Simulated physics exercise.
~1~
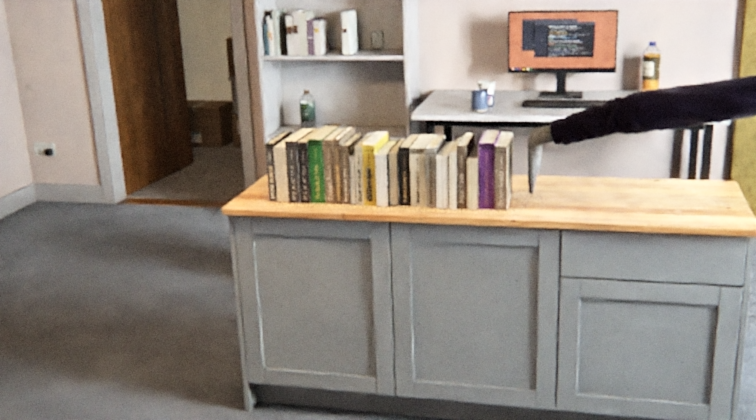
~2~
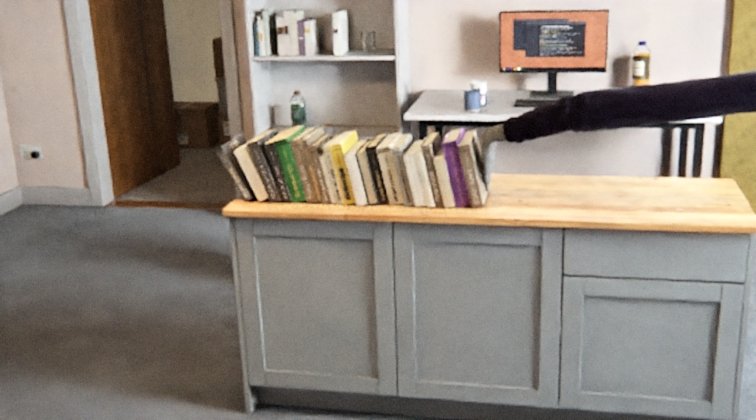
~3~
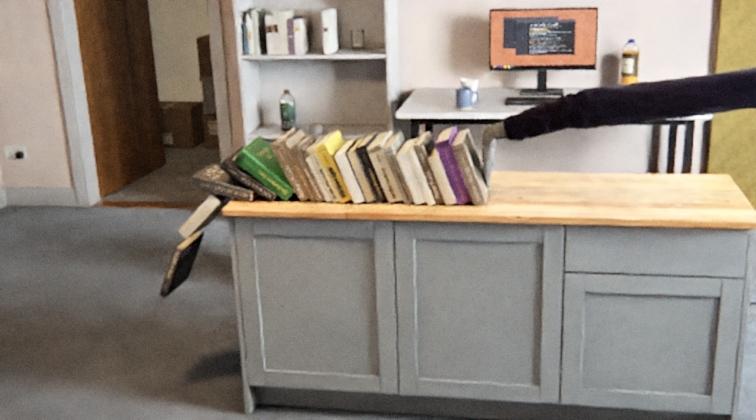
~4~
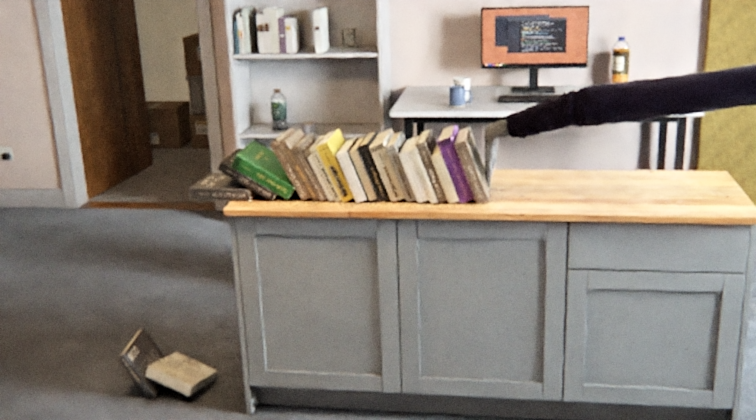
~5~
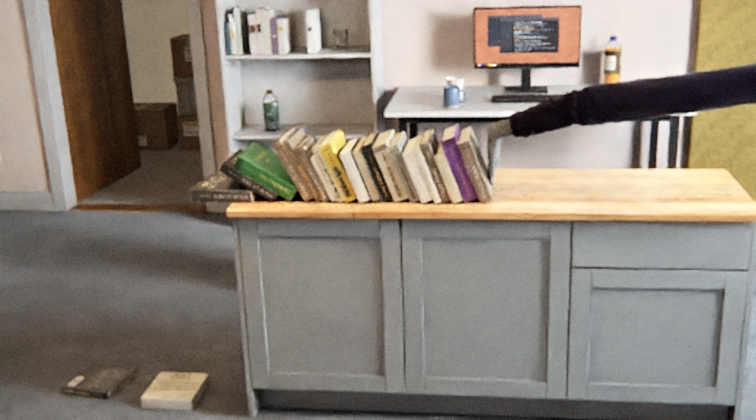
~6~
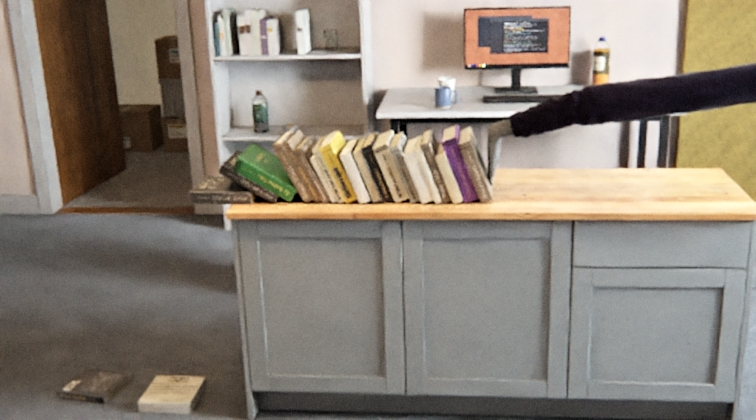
A row of upright books on a wooden worktop leans over to the left as a dark-sleeved arm pushes its right end, and two books drop off the left edge onto the floor, while the green, yellow and purple books stay on top, tilted and still.
